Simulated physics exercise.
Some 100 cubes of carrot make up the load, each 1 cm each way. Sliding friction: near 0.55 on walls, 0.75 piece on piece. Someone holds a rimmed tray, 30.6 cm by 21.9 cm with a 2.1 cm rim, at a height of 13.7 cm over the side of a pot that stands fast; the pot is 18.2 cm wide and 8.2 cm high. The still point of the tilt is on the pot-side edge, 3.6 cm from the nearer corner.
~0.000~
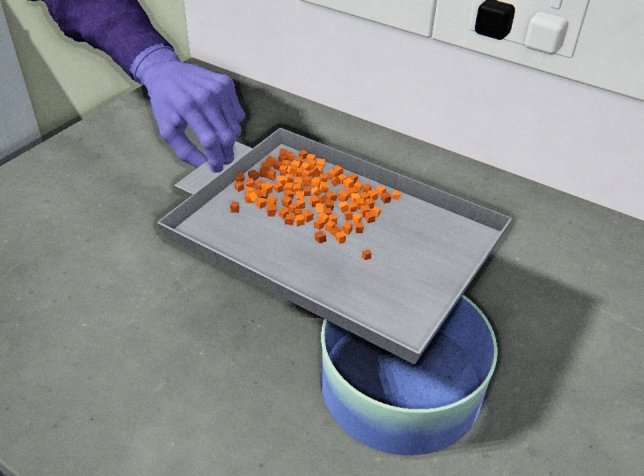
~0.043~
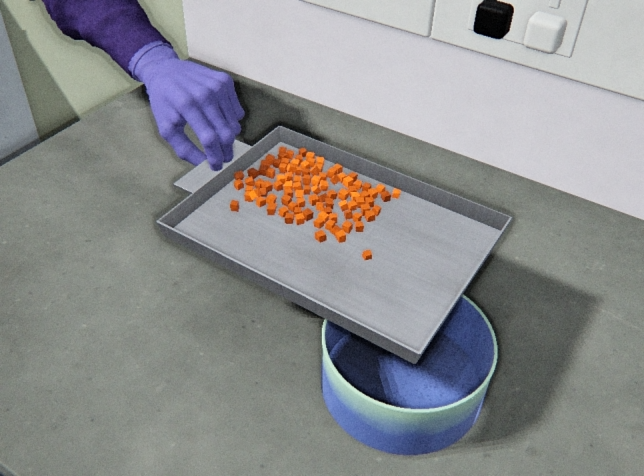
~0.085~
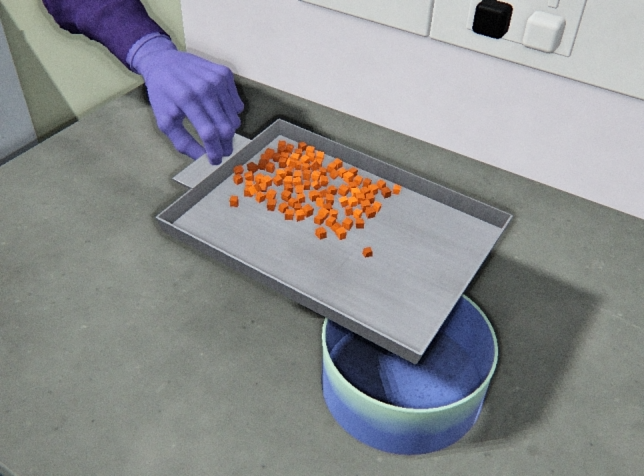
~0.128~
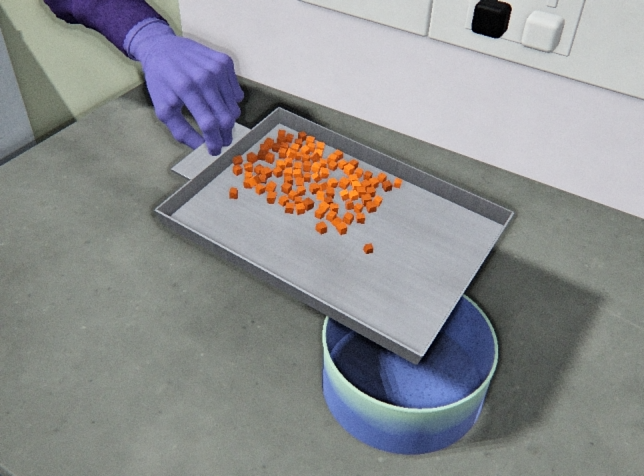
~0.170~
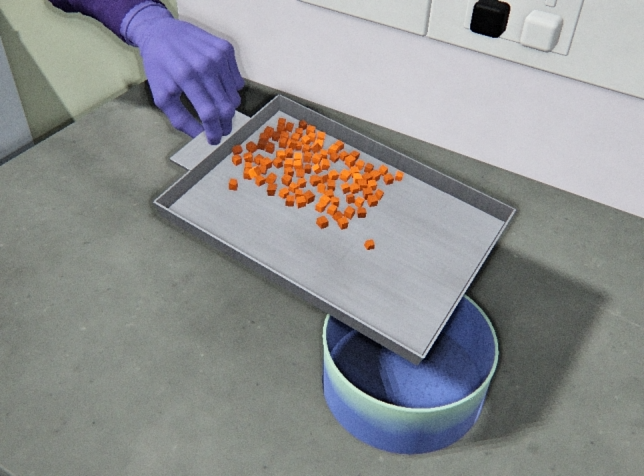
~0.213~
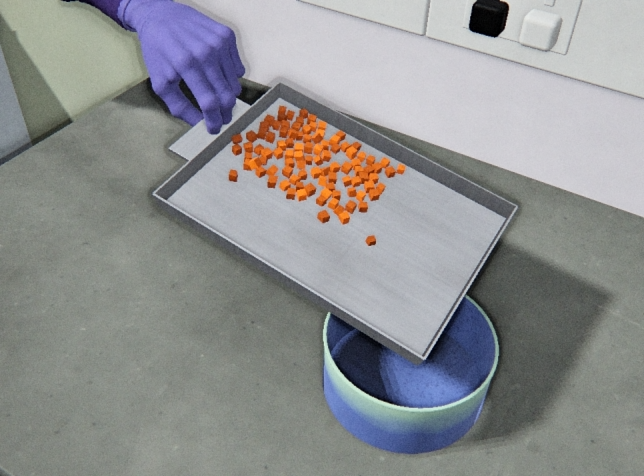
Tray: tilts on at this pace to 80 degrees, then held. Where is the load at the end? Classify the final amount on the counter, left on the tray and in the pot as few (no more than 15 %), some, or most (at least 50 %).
Counter: Most. Tray: Some. Pot: Few.
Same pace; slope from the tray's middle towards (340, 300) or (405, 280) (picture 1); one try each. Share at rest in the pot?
About 5 per cent on the first try and 5 per cent on the second.
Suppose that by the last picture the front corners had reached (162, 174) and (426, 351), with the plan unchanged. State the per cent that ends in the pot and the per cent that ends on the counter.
The pot gets 5 and the counter 70.
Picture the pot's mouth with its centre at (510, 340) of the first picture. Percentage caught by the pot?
Something like 5 per cent would settle in it.
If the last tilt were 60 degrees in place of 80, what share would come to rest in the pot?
Around 0 %, I reckon.
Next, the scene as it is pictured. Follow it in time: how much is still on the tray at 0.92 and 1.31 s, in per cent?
Around 85 first, about 25 after.
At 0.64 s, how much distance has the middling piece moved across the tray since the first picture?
Roughly 3 cm.
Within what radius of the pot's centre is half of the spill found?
Close to 22 cm, give or take.
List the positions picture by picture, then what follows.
Tray tilt 0 degrees, front corners at (162, 222) and (417, 349); middle of the pieces at (316, 191); pot at (409, 337), in the first picture.
Tray tilt 1 degrees, front corners at (162, 221) and (418, 349); middle of the pieces at (316, 190), in the second picture.
Tray tilt 2 degrees, front corners at (161, 217) and (419, 350); middle of the pieces at (316, 185), in the third picture.
Tray tilt 5 degrees, front corners at (160, 209) and (420, 351), lowest corner right front; middle of the pieces at (316, 178), in the fourth picture.
Tray tilt 8 degrees, front corners at (159, 201) and (422, 353), lowest corner right front; middle of the pieces at (317, 169), in the fifth picture.
Tray tilt 12 degrees, front corners at (158, 193) and (423, 354), lowest corner right front; middle of the pieces at (318, 161); pot at (411, 336). Its pace works out near 75 degrees a second, in the sixth picture.
Then, at 0.64 s, tilt 45 degrees; the tray holds 100 %, the pot 0 %.
Then, at 0.92 s, tilt 66 degrees; the tray holds 85 %, the pot 0 %.
After 1.31 s, tilt 80 degrees; the tray holds 25 %, the pot 5 %.
In the end, at 2.3 s, counter 70 %, tray 25 %, pot 5 %.
